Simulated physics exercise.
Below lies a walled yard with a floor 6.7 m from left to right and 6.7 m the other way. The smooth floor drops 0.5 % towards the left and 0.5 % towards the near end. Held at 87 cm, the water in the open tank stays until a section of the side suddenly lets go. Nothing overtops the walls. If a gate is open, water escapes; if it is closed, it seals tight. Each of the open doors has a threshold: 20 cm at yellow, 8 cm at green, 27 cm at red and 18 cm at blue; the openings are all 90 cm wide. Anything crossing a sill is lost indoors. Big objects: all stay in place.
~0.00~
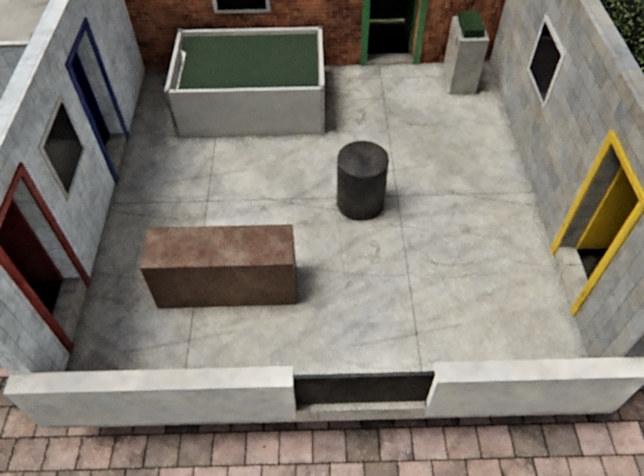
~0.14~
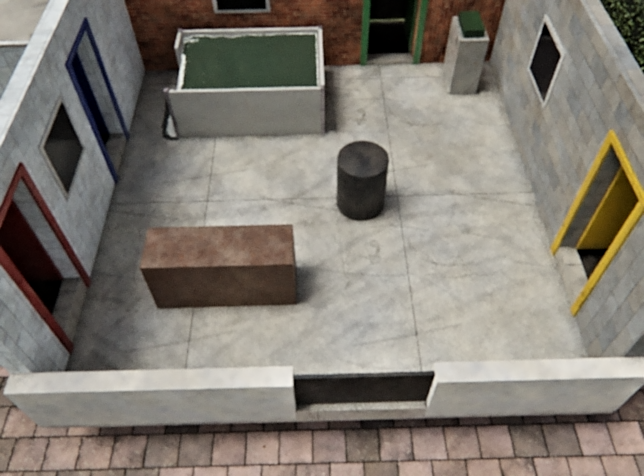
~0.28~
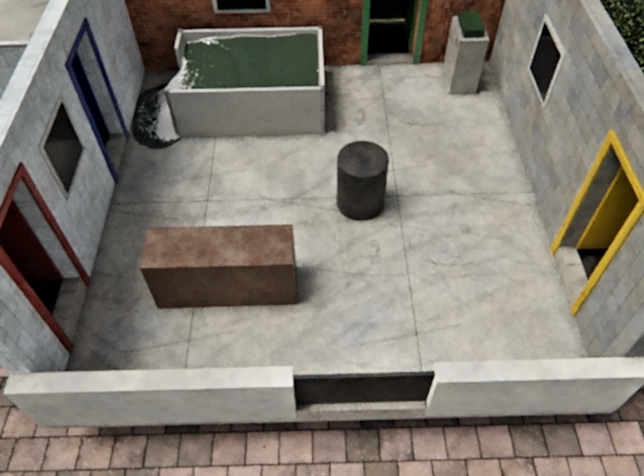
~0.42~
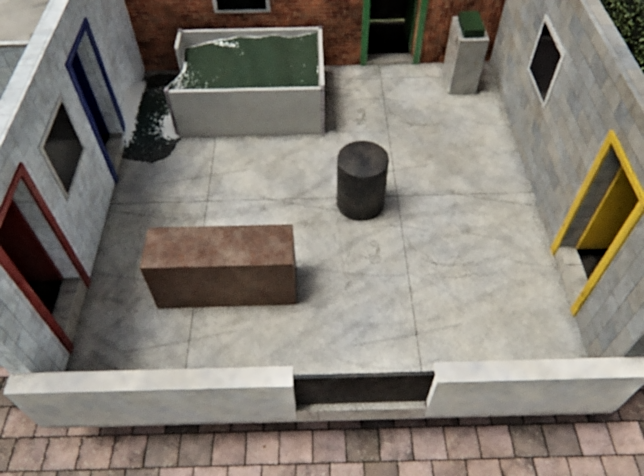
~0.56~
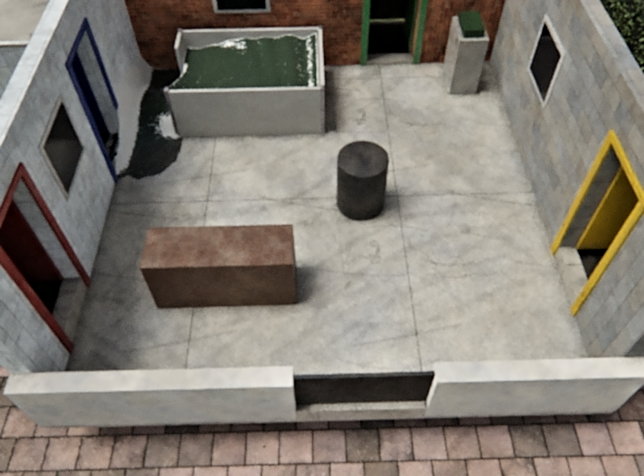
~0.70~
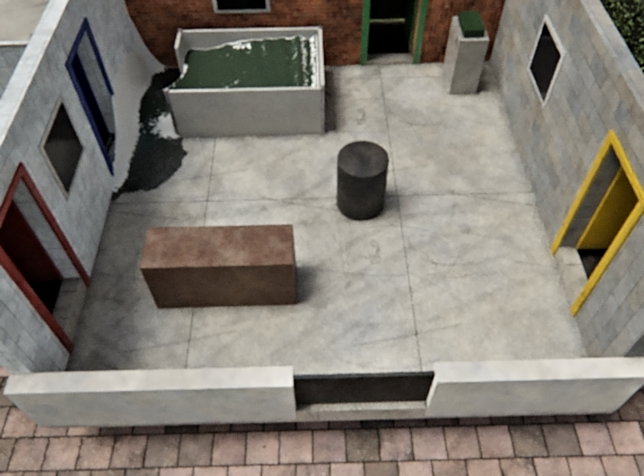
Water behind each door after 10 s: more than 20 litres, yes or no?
Yellow door: No; green door: No; red door: No; blue door: Yes.
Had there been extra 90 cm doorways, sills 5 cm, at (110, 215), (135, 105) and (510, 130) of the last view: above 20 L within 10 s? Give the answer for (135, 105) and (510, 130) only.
Check, in order - fail / pass.
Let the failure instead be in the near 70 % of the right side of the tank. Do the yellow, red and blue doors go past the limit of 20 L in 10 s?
Door by door - yellow: Within bounds, red: Within bounds, blue: Within bounds.
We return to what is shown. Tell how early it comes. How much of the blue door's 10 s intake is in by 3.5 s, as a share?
Fraction in by then: Around 95 per cent.
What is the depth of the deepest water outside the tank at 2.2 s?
I'd say near 57 centimetres.
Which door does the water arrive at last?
That's the yellow door.
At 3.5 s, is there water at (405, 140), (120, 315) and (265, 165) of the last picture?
Status of the three spots: Free of it, inundated, free of it.
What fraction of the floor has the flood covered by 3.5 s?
Some 55 per cent of the floor is wet.
After 1.4 s water covers 15 % of the floor and is deepest (67 cm) near (143, 119); yellow door not reached, green door not reached, red door 2 cm at the sill, 0 L in, blue door 35 cm at the sill, 39 L in.
After 2.2 s water covers 30 % of the floor and is deepest (57 cm) near (145, 75); yellow door not reached, green door 6 cm at the sill, 0 L in, red door 6 cm at the sill, 0 L in, blue door 31 cm at the sill, 103 L in.
After 3.5 s water covers 55 % of the floor and is deepest (35 cm) near (135, 112); yellow door not reached, green door 5 cm at the sill, 0 L in, red door 6 cm at the sill, 0 L in, blue door 22 cm at the sill, 152 L in.
After 6.0 s water covers 85 % of the floor and is deepest (26 cm) near (145, 75); yellow door 18 cm at the sill, 0 L in, green door 2 cm at the sill, 0 L in, red door 18 cm at the sill, 0 L in, blue door 16 cm at the sill, 162 L in.
After 10.0 s water covers 95 % of the floor and is deepest (14 cm) near (350, 391); yellow door 10 cm at the sill, 0 L in, green door 2 cm at the sill, 0 L in, red door 11 cm at the sill, 0 L in, blue door 10 cm at the sill, 163 L in.
